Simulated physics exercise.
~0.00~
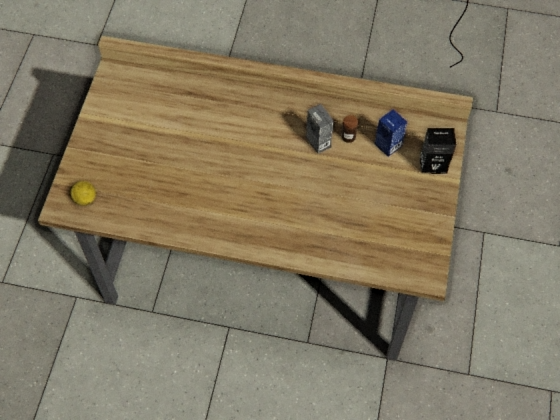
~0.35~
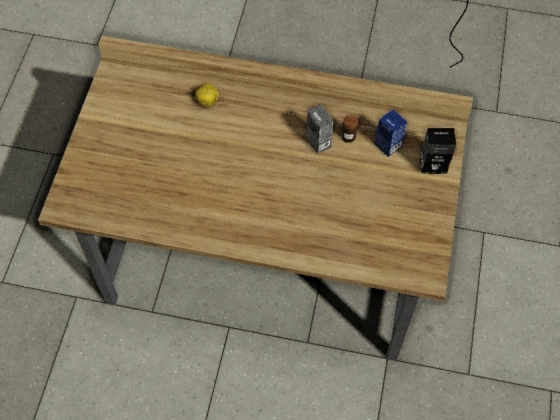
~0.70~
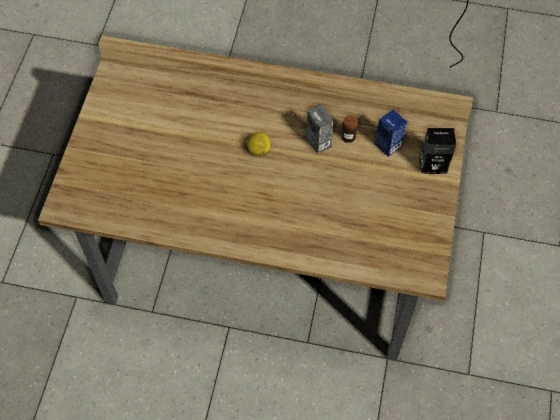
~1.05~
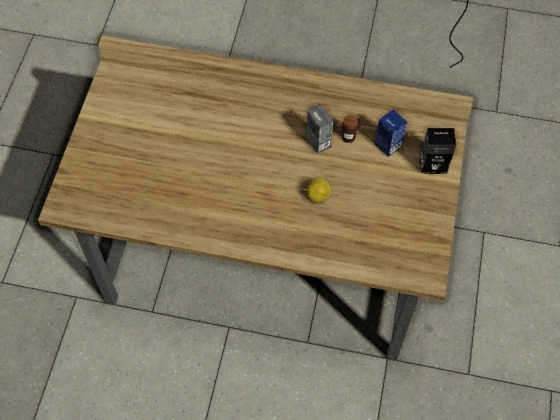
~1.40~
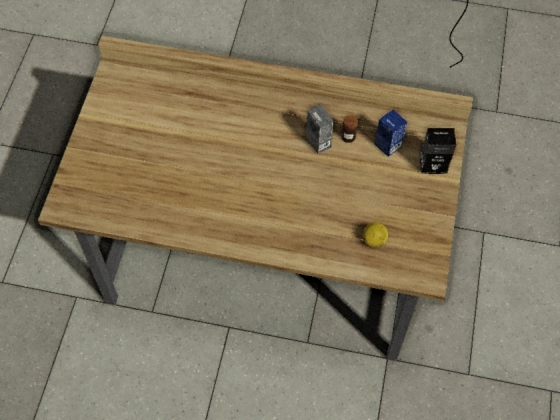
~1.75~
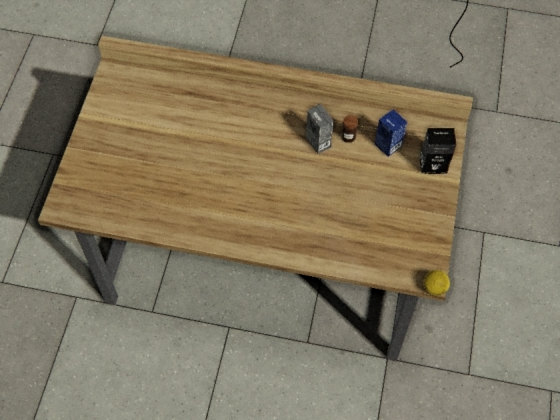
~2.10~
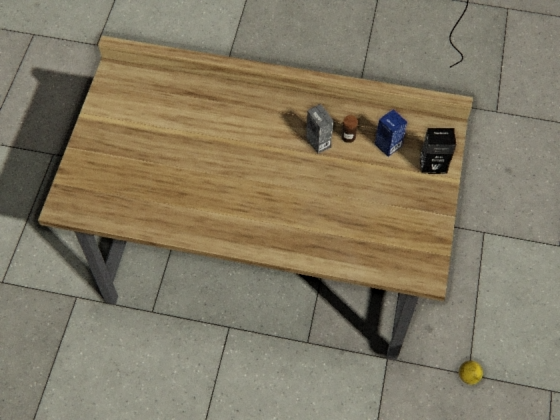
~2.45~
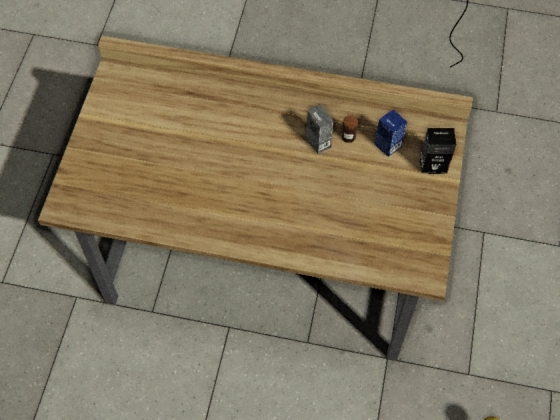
The footage shows a yellow ball travelling across a wooden table to the rail along its far edge, then heading back down and right past two cartons, a brown shaker and a black carton, which stay put, before it drops off the near right corner and moves away across the paving.
